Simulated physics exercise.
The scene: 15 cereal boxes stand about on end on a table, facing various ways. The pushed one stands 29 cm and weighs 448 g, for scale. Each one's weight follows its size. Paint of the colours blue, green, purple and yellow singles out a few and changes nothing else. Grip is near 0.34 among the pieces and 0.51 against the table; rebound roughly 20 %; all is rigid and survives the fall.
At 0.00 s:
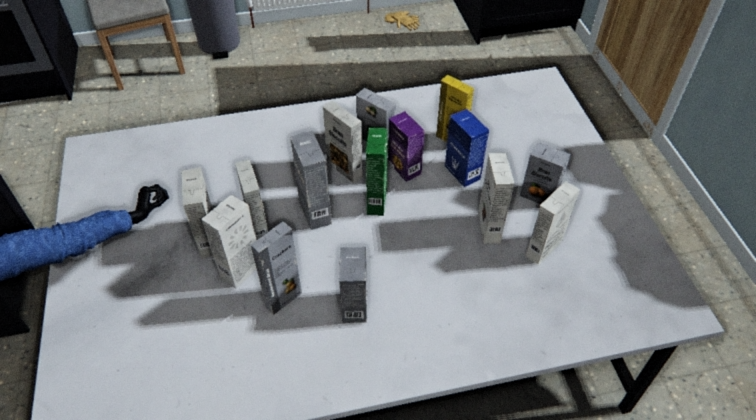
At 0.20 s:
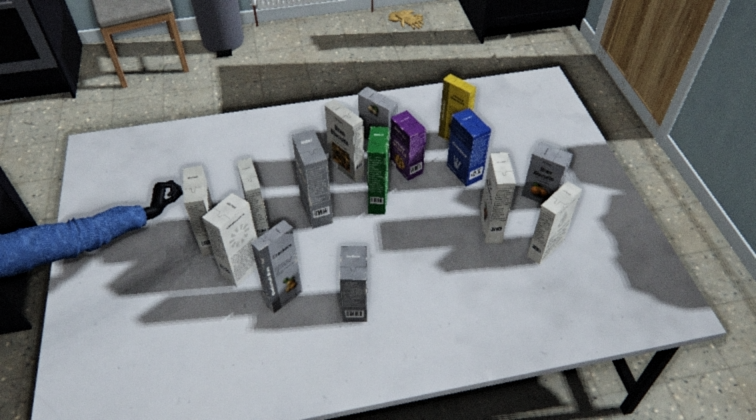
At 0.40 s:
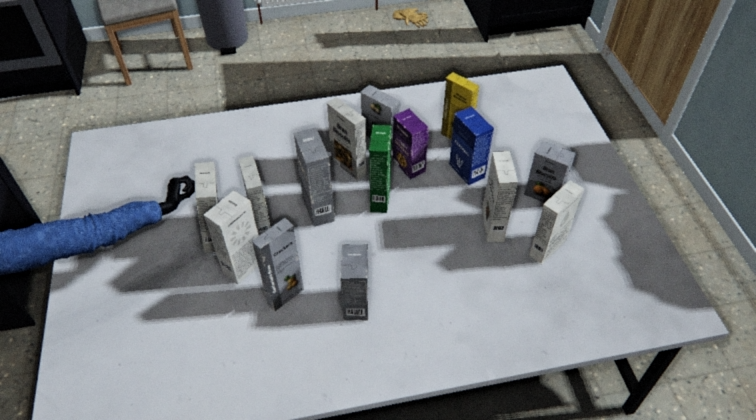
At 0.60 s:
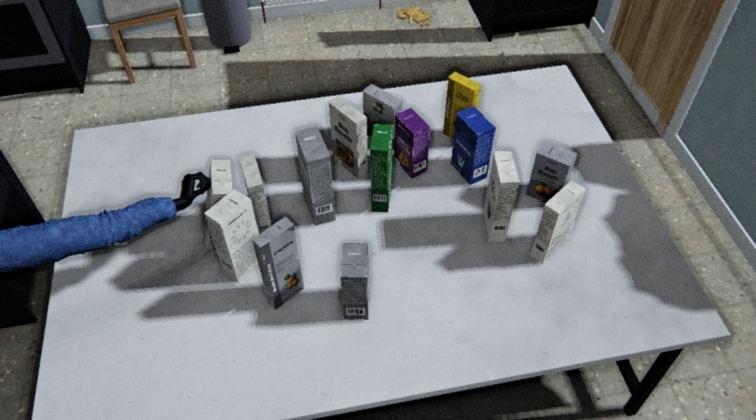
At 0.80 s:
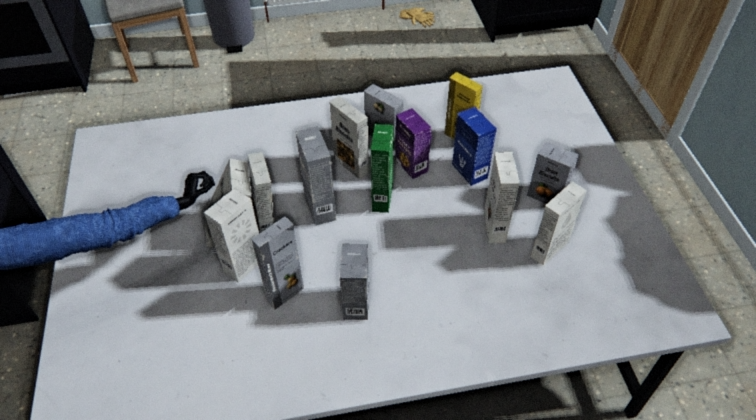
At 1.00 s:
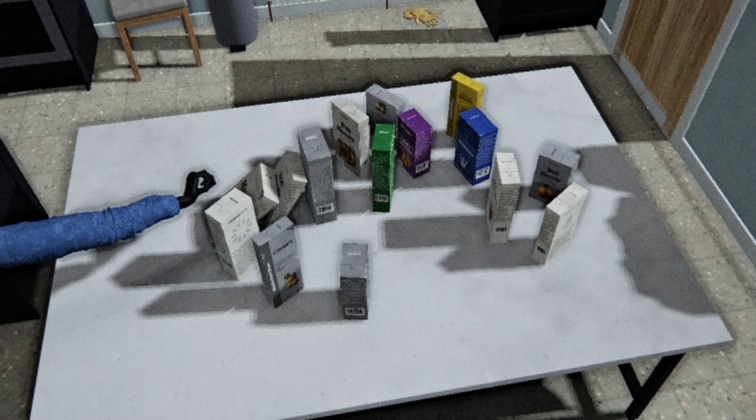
On a white table, a blue-sleeved arm pushing one upright box rightward among many, then stopping as two pale boxes lean right.
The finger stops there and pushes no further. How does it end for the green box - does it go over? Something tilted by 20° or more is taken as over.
The green box ends up down.
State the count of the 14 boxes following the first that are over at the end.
All told, it comes to 4.
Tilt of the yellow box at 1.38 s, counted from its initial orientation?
Some 0 degrees.
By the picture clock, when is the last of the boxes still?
Around 2.0 s.
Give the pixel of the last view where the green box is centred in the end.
You'll find it around (435, 187) in the final frame.
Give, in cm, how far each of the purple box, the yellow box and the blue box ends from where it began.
So purple shifts 0 cm, yellow shifts 0 cm and blue shifts 20 cm.
After 1.16 s, 1 of the 14 other boxes over; green box unmoved.
After 1.38 s, 2 of the 14 other boxes over; green box 17° from how it stood.
After 1.54 s, 3 of the 14 other boxes over; green box 69° from how it stood.
After 1.82 s, 4 of the 14 other boxes over; green box lying flat; blue box 60° from how it stood.
In the end (2.2 s), 4 of the 14 other boxes over; green box lying flat; blue box lying flat; yellow box unmoved. Ten left standing. From the last view, middles, green box near (435, 187), blue box near (524, 152).
